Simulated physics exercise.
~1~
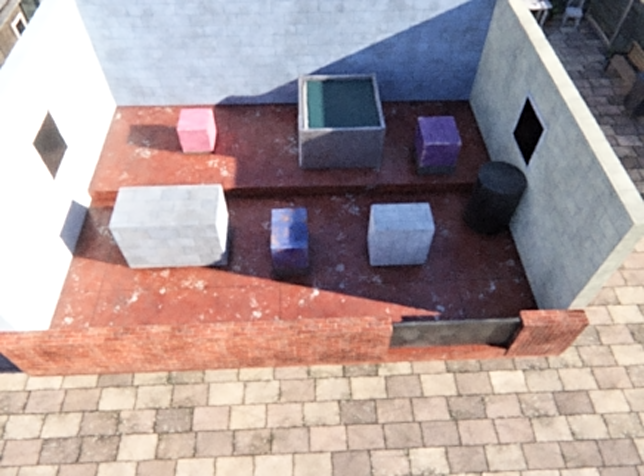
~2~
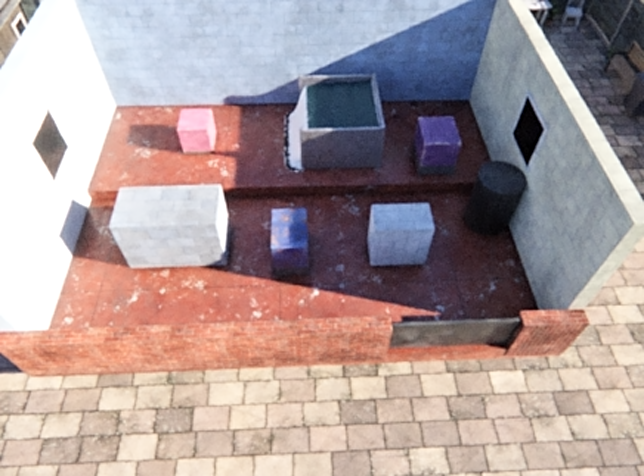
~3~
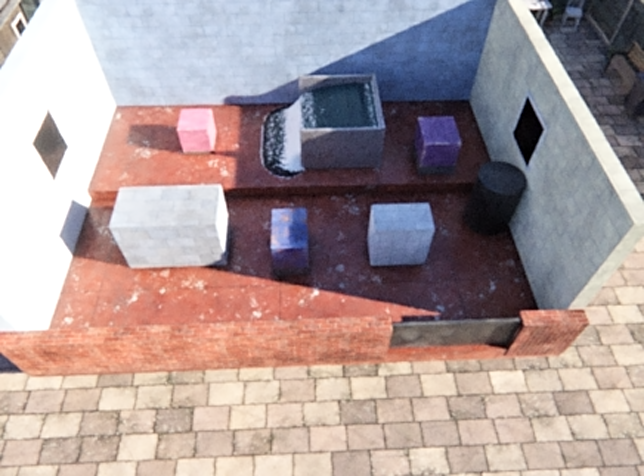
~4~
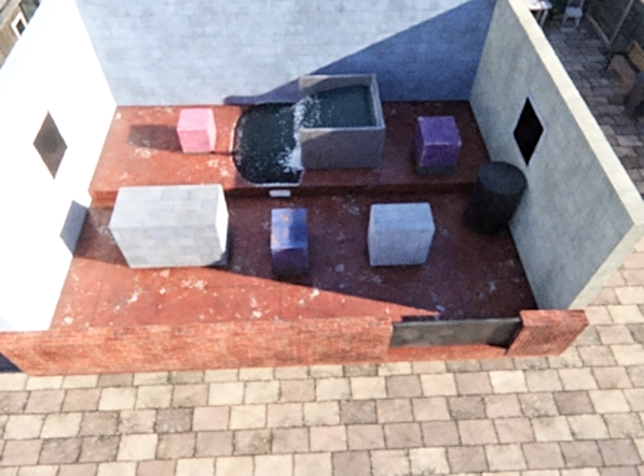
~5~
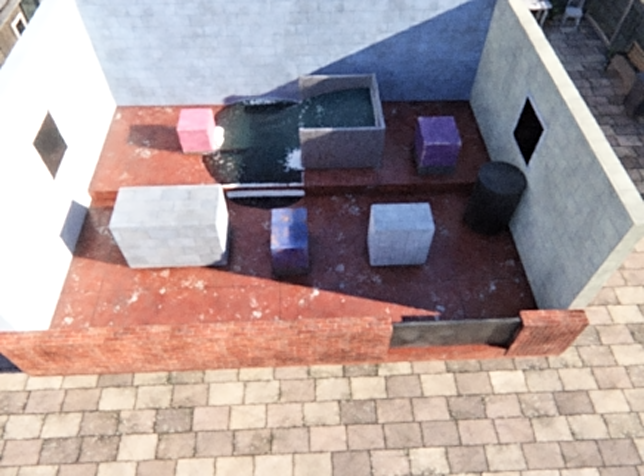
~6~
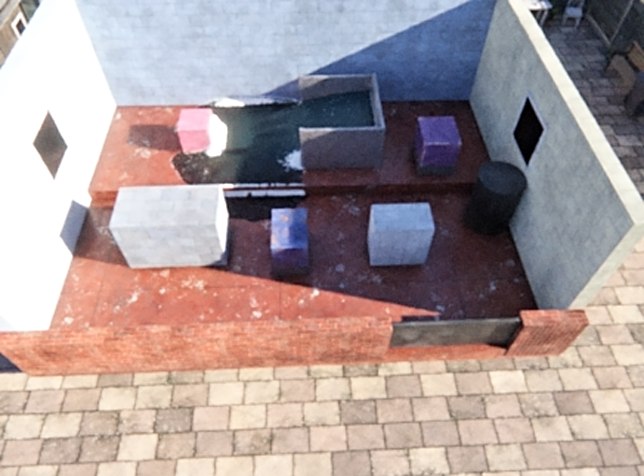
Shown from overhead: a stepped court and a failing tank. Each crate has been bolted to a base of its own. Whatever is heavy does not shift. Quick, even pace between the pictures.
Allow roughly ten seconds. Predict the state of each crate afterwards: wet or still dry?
Afterwards, the blue crate is still dry; the pink crate is wet; the purple crate is still dry.
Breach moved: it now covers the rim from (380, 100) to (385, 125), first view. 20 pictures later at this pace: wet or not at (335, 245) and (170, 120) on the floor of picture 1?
Point one: Reached by the flood; point two: Still bare.
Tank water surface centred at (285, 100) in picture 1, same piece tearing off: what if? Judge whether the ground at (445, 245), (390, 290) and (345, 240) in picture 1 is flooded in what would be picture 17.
Results in order - left untouched, left untouched, left untouched.
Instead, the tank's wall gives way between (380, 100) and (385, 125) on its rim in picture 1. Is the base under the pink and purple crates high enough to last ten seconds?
Note: Pink one is left dry; purple one is overtopped.
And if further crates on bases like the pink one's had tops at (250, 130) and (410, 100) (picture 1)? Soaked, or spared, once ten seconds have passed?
One after the other: Is soaked, stays dry.
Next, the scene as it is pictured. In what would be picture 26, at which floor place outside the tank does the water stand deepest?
At about (192, 221).
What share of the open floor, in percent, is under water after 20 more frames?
My estimate is close to 50 per cent.
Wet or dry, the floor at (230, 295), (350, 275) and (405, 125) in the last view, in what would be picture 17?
Status per point, in sequence: Waterlogged, then unwetted, then unwetted.
A moment on, water covers 30 % of the floor; the blue crate water round its plinth, the pink crate water round its plinth, the purple crate not reached.
Next, water covers 35 % of the floor; the blue crate water round its plinth, the pink crate water round its plinth, the purple crate not reached.
Then, water covers 50 % of the floor; the blue crate water round its plinth, the pink crate water round its plinth, the purple crate not reached.
Later, water covers 80 % of the floor; the blue crate water round its plinth, the pink crate water round its plinth, the purple crate not reached.
In the end, water covers 90 % of the floor; the blue crate stayed above the water, the pink crate was topped, the purple crate stayed above the water.
